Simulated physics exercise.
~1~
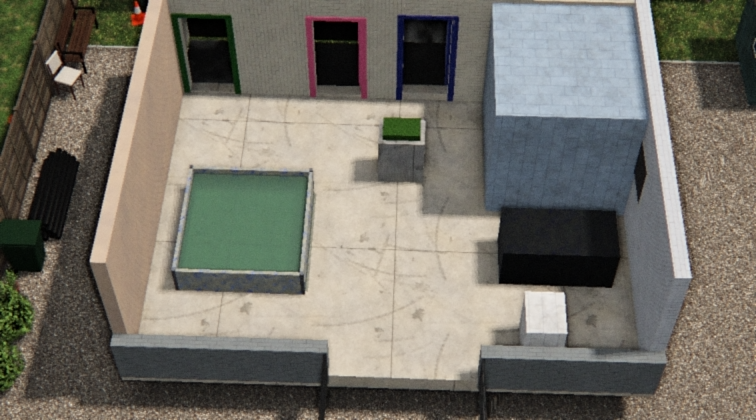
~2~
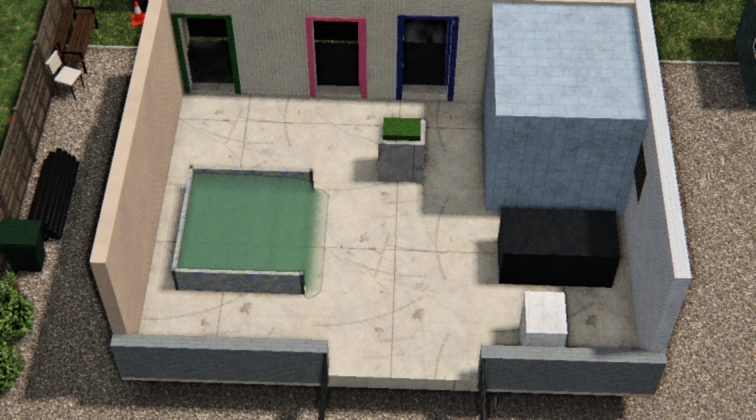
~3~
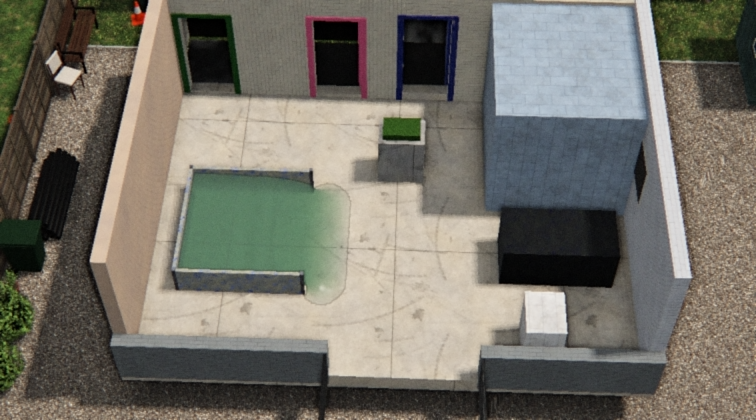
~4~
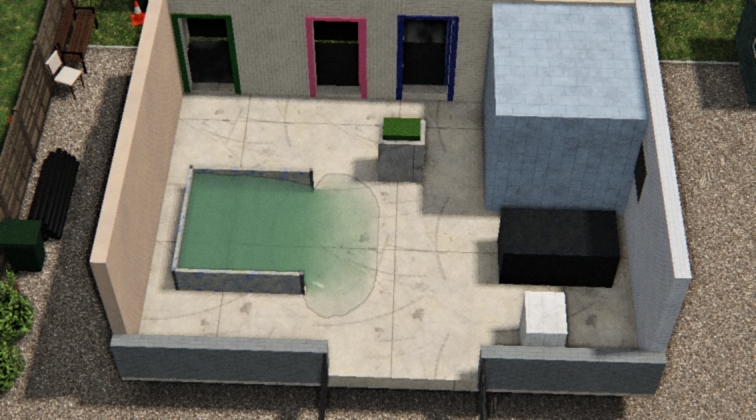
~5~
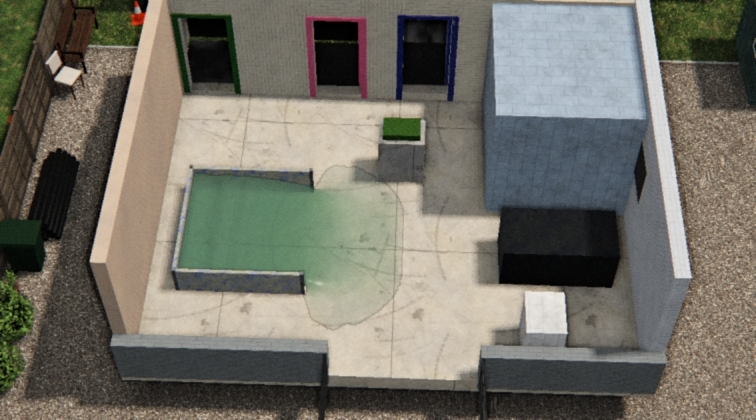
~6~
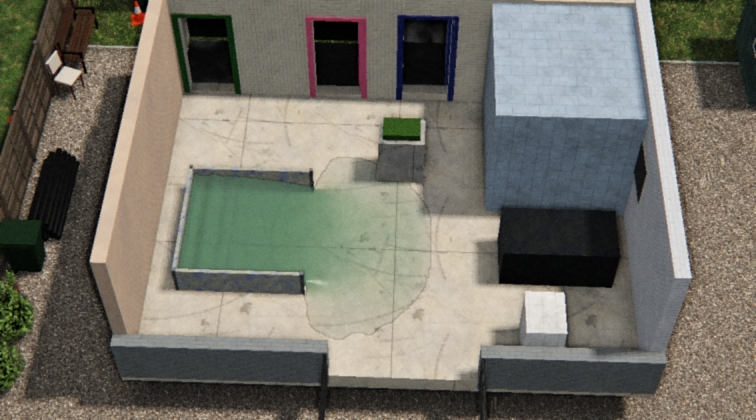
Green water sits still in a walled tank in a service yard with green, pink and blue doorways, until the tank's right side goes. The water pours out through the gap and spreads rightward over the pale concrete in a widening, rounded sheet, reaching around the base of the grass-topped block.
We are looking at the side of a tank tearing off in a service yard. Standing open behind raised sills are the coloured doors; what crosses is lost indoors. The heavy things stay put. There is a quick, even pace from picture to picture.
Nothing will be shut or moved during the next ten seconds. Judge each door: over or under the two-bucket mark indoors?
My call: Blue door, under; pink door, under; green door, under.
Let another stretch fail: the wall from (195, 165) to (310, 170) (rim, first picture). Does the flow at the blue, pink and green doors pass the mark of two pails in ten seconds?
So the blue one ends up below, the pink one ends up above and the green one ends up above.
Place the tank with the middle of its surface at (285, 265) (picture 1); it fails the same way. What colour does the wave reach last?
Door noted: The door marked green.
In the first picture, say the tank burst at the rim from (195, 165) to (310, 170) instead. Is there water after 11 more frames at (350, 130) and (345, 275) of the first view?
The first spot is swamped, the second spared.
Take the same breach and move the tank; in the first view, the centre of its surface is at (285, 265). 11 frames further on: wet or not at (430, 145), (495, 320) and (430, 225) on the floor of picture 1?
Spot by spot, in the order asked: Untouched, swamped, swamped.
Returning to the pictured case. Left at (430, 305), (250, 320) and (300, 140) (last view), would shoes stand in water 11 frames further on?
First spot inundated, second not wet, third not wet.
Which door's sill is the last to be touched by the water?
Observed: The green-painted one.
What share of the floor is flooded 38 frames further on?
Roughly 70 per cent.
A moment on, water covers 35 % of the floor; the blue door not reached, the pink door not reached, the green door not reached.
Next, water covers 50 % of the floor; the blue door not reached, the pink door not reached, the green door not reached.
Then, water covers 55 % of the floor; the blue door wet at the sill, nothing in, the pink door wet at the sill, nothing in, the green door not reached.
Later, water covers 70 % of the floor; the blue door wet at the sill, nothing in, the pink door wet at the sill, nothing in, the green door not reached.
In the end, water covers 90 % of the floor; the blue door wet at the sill, nothing in, the pink door wet at the sill, nothing in, the green door wet at the sill, nothing in.
